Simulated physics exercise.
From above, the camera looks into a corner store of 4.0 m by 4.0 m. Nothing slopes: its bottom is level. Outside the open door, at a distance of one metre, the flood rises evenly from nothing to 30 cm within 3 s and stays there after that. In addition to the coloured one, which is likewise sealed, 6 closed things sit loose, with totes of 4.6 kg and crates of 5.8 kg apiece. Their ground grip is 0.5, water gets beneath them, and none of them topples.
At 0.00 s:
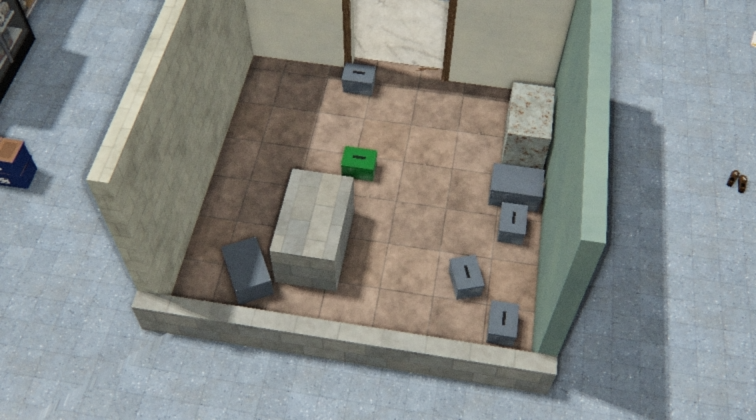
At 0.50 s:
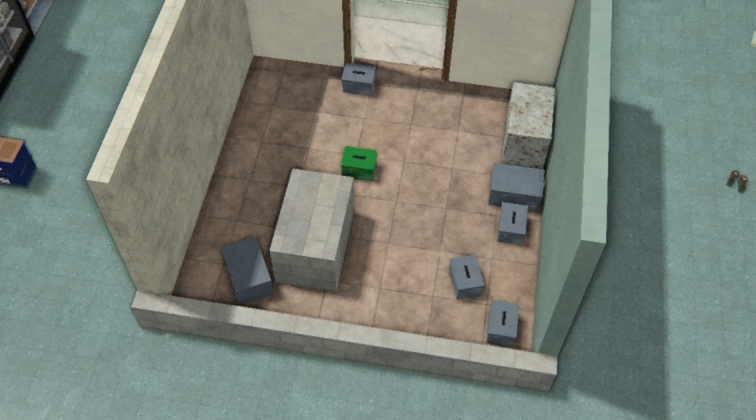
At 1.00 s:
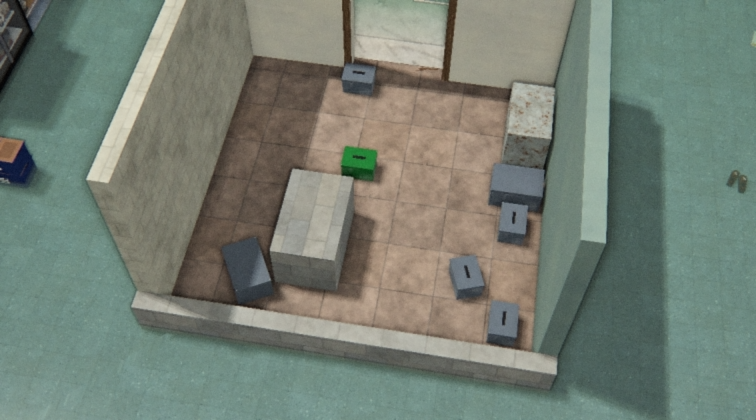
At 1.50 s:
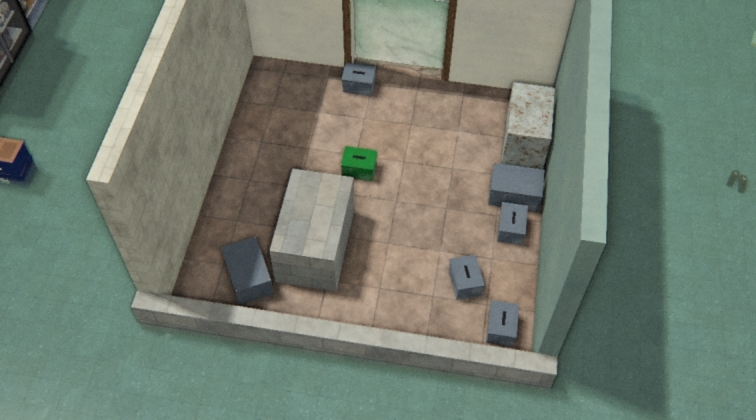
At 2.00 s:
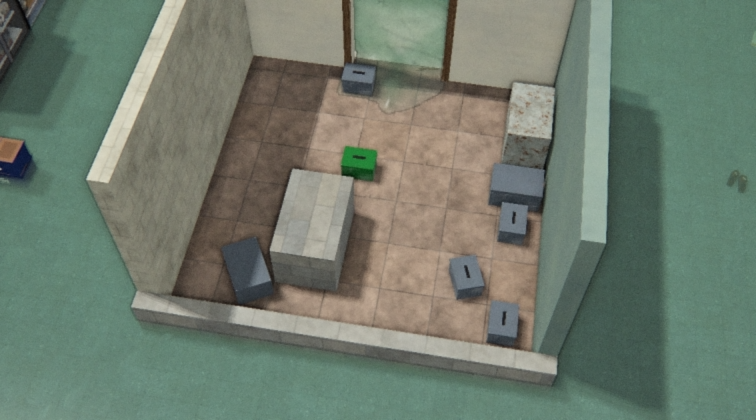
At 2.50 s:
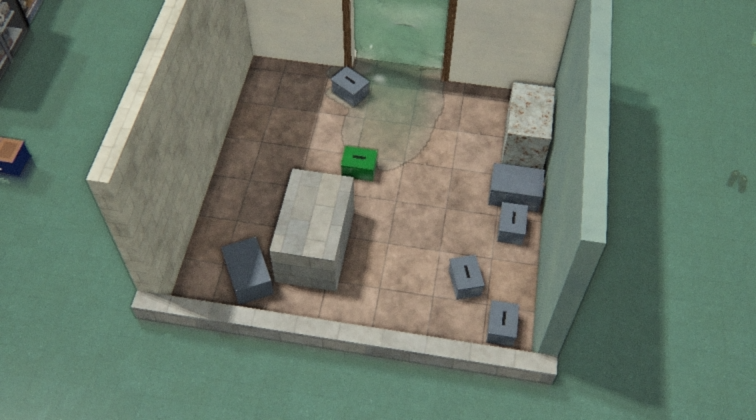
Greenish water spreads over the paving outside a small walled room seen from above, while the tiled floor inside, with its green tote and scattered grey boxes, stays dry. The water then enters through the open doorway and fans across the tiles, and the grey box beside the doorway turns and shifts slightly.
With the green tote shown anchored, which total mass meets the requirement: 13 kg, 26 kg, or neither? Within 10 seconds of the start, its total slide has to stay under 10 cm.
I reckon the answer is neither of the two.
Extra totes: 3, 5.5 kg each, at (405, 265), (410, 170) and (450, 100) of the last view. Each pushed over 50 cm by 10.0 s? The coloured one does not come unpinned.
Taking them in order, the first is beyond the line, the second beyond the line and the third inside the line.
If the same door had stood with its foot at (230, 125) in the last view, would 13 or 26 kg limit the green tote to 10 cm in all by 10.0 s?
Outcome - the heavier pick is required.
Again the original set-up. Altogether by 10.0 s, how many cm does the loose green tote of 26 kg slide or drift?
It covers some 100 cm altogether.
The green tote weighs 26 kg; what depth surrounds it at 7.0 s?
Depth: Approx. 10 cm.
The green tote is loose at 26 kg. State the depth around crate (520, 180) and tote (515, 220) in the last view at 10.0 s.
Roughly 16 and 18 cm.
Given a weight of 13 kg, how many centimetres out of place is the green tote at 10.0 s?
Displacement near 150 cm.
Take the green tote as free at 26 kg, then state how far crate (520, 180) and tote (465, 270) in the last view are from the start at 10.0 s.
40 cm and 120 cm respectively.
After 3.5 s the green tote would be 23 cm from its start with 13 kg and 1 cm from its start with 26 kg; 8 cm of water round it then.
After 4.5 s the green tote would be 45 cm from its start with 13 kg and 23 cm from its start with 26 kg; 8 cm of water round it then.
After 7.0 s the green tote would be 45 cm from its start with 13 kg and 30 cm from its start with 26 kg; 10 cm of water round it then.
After 10.0 s the green tote would be 174 cm from its start with 13 kg and 83 cm from its start with 26 kg; 16 cm of water round it then.
